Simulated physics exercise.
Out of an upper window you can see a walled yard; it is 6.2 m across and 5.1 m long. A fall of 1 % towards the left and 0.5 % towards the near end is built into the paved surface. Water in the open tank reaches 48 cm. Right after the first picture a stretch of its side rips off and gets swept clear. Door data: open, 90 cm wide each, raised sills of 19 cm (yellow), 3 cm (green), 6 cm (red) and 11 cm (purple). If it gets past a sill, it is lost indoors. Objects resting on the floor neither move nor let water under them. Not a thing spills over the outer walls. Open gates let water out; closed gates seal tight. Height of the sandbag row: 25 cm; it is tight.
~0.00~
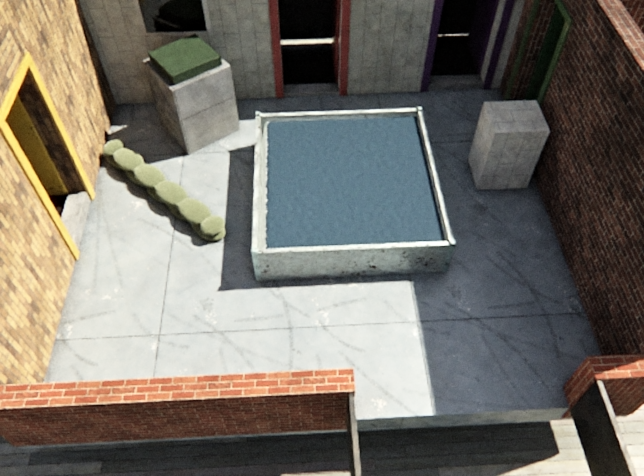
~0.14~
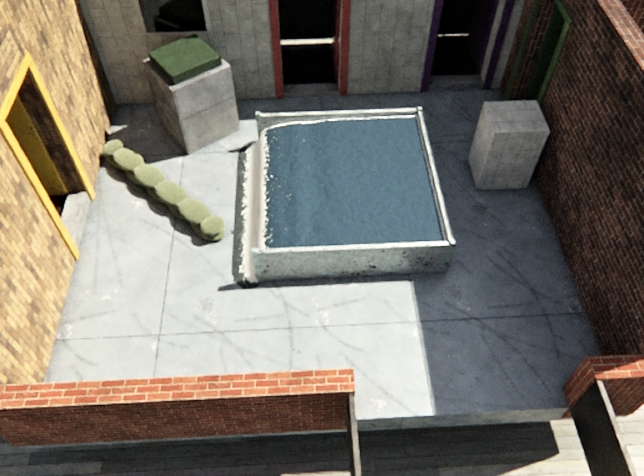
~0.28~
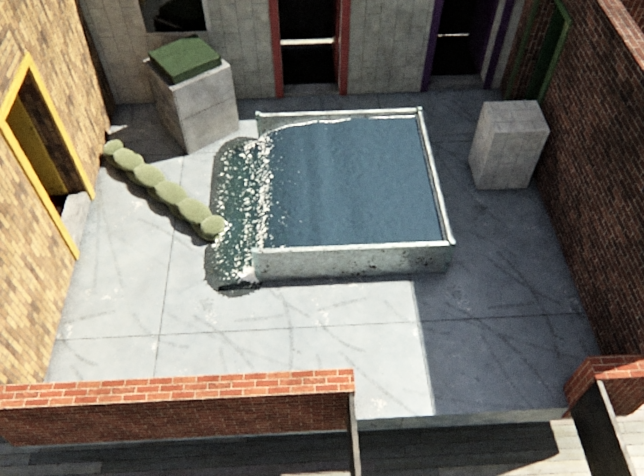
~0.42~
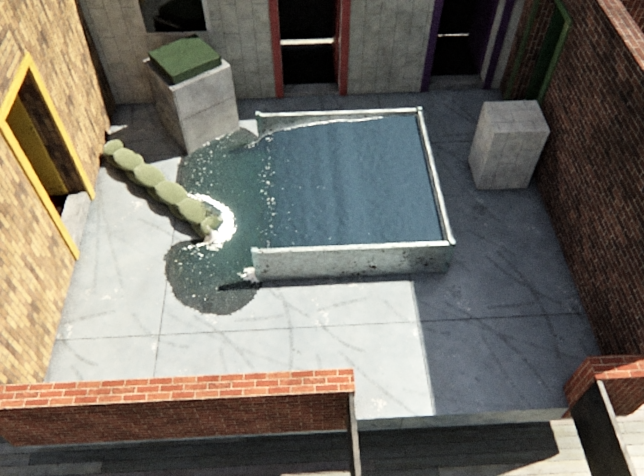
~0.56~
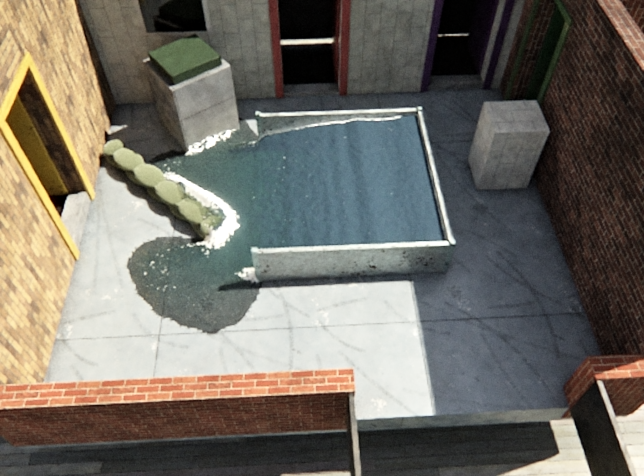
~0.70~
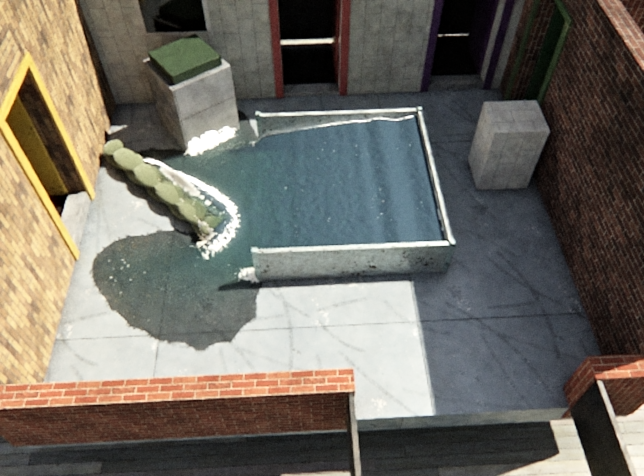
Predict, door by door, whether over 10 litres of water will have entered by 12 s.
At the end, yellow door: Less than stated; green door: More than stated; red door: More than stated; purple door: Less than stated.
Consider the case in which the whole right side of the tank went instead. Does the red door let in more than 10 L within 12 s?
Red: Falls short.
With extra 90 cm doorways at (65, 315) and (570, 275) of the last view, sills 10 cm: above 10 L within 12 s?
Well, the first is beyond the mark and the second is shy of the mark.
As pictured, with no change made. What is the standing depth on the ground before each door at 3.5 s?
You'd get yellow at 14 cm, green at 0 cm, red at 10 cm, and purple at 1 cm.
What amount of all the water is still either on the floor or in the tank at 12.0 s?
Close to 92 in a hundred remains.
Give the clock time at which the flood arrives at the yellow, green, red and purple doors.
Door times: Yellow 1.2 s / green 4.5 s / red 2.2 s / purple 3.6 s.
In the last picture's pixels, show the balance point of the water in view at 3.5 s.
It lies at roughly (219, 203) in pixels.
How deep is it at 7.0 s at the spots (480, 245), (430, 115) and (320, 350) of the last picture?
Depths in turn: Roughly 1, 5 and 6 centimetres.
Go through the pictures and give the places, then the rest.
In the first picture, the open tank at (346, 177) is whole and still, 48 cm deep.
In the second picture, the front is at (245, 281), 1.2 m from the gap at (262, 198); 0.4 m2 of floor is under water; 48 cm left at the back of the open tank.
In the third picture, the front is at (235, 290), 1.4 m from the gap at (262, 199); 1.3 m2 of floor is under water; 48 cm left at the back of the open tank.
In the fourth picture, water pours out at (262, 199) and has run 1.7 m, to (205, 304); typically 8 cm deep outside, 48 cm at the open tank's back.
In the fifth picture, the front is at (164, 306), 1.9 m from the gap at (262, 199); 3.3 m2 of floor is under water; 48 cm left at the back of the open tank.
In the sixth picture, the front is at (101, 276), 2.3 m from the gap at (262, 199); 4.1 m2 of floor is under water; 46 cm left at the back of the open tank.
After 1.4 s water covers 35 % of the floor and is deepest (38 cm) near (201, 157); yellow door 6 cm at the sill, 0 L in, green door not reached, red door not reached, purple door not reached.
After 2.2 s water covers 45 % of the floor and is deepest (38 cm) near (117, 106); yellow door 11 cm at the sill, 0 L in, green door not reached, red door 2 cm at the sill, 0 L in, purple door not reached.
After 3.5 s water covers 55 % of the floor and is deepest (38 cm) near (113, 121); yellow door 14 cm at the sill, 0 L in, green door not reached, red door 10 cm at the sill, 11 L in, purple door not reached.
After 7.0 s water covers 85 % of the floor and is deepest (16 cm) near (247, 232); yellow door 9 cm at the sill, 1 L in, green door 7 cm at the sill, 40 L in, red door 6 cm at the sill, 21 L in, purple door 7 cm at the sill, 0 L in.
After 12.0 s water covers 95 % of the floor and is deepest (16 cm) near (41, 398); yellow door 14 cm at the sill, 1 L in, green door 4 cm at the sill, 77 L in, red door 6 cm at the sill, 22 L in, purple door 5 cm at the sill, 0 L in.
